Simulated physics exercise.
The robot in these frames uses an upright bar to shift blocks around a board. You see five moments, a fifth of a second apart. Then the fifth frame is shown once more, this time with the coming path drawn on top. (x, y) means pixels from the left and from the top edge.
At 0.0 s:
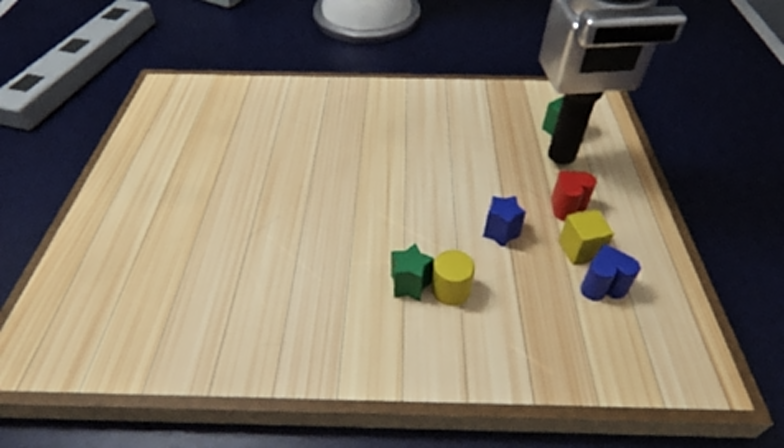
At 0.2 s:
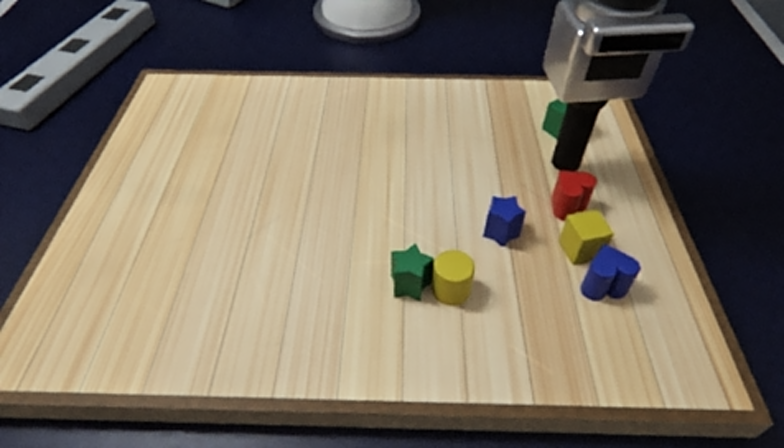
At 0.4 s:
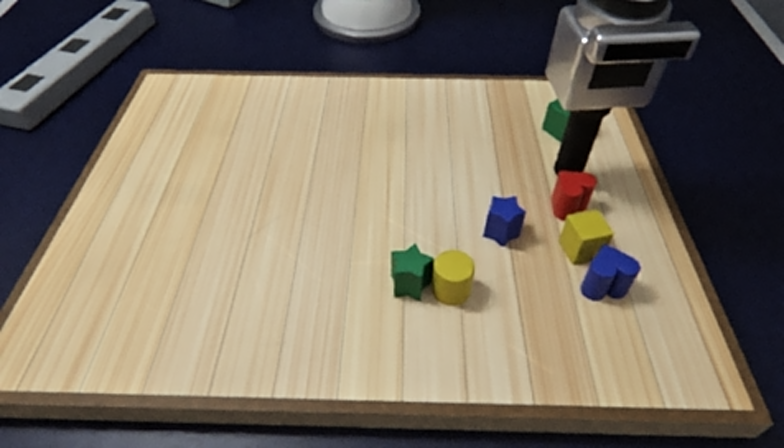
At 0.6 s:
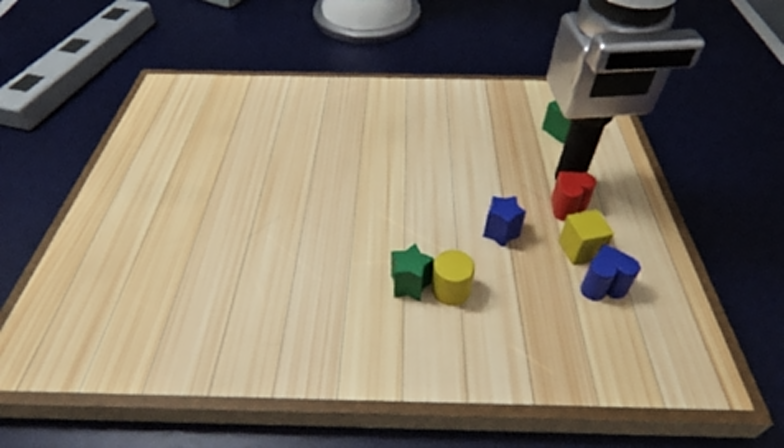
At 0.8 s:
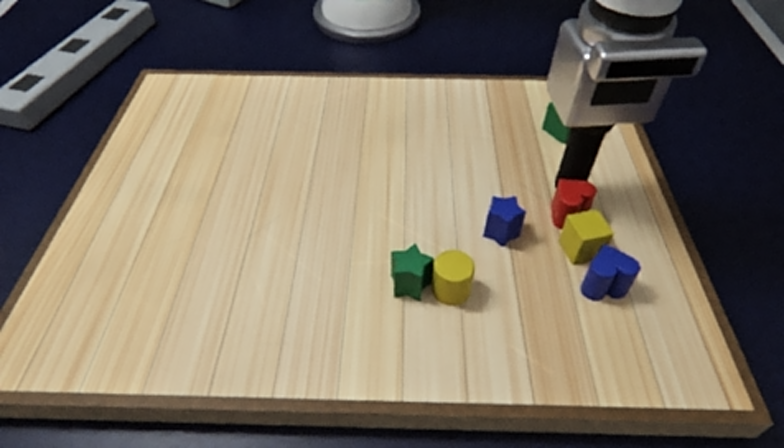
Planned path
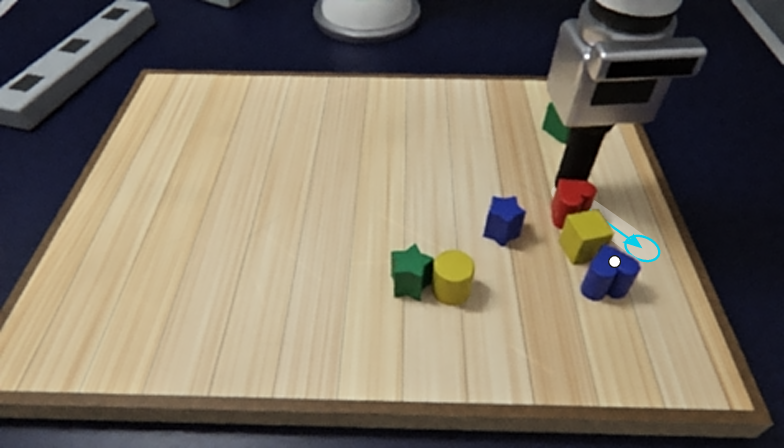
A robot arm's silver head with a black upright bar hangs over the right side of a pale wooden board, seen from above at a fixed angle. Near it sit a green block, a red heart, a yellow square block and a blue heart, with a blue star, yellow cylinder and green star further left. The bar edges toward the viewer and nudges the red heart slightly.
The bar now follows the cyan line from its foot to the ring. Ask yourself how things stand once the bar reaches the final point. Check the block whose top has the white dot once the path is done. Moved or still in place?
By then it is still where it was.
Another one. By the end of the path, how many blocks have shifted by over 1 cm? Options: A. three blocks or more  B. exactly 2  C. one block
That would be C.
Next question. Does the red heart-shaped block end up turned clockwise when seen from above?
That would be a yes.
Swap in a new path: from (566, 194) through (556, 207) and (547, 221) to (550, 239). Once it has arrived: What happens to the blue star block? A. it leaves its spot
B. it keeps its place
The correct letter is B.
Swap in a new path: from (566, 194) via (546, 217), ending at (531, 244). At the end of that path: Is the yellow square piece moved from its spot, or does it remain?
It is shifted.
Drawn move, from (566, 194) to (642, 248); the dot is on the blue heart-shaped block.
What follows on the original path. Halfway along, bar at (607, 213); red heart-shaped block at (584, 203), turned 40° clockwise; yellow square piece at (593, 228), turned 15° clockwise.
At the end, bar at (646, 241); red heart-shaped block at (584, 203), turned 40° clockwise; yellow square piece at (593, 228), turned 15° clockwise; blue heart-shaped block still.
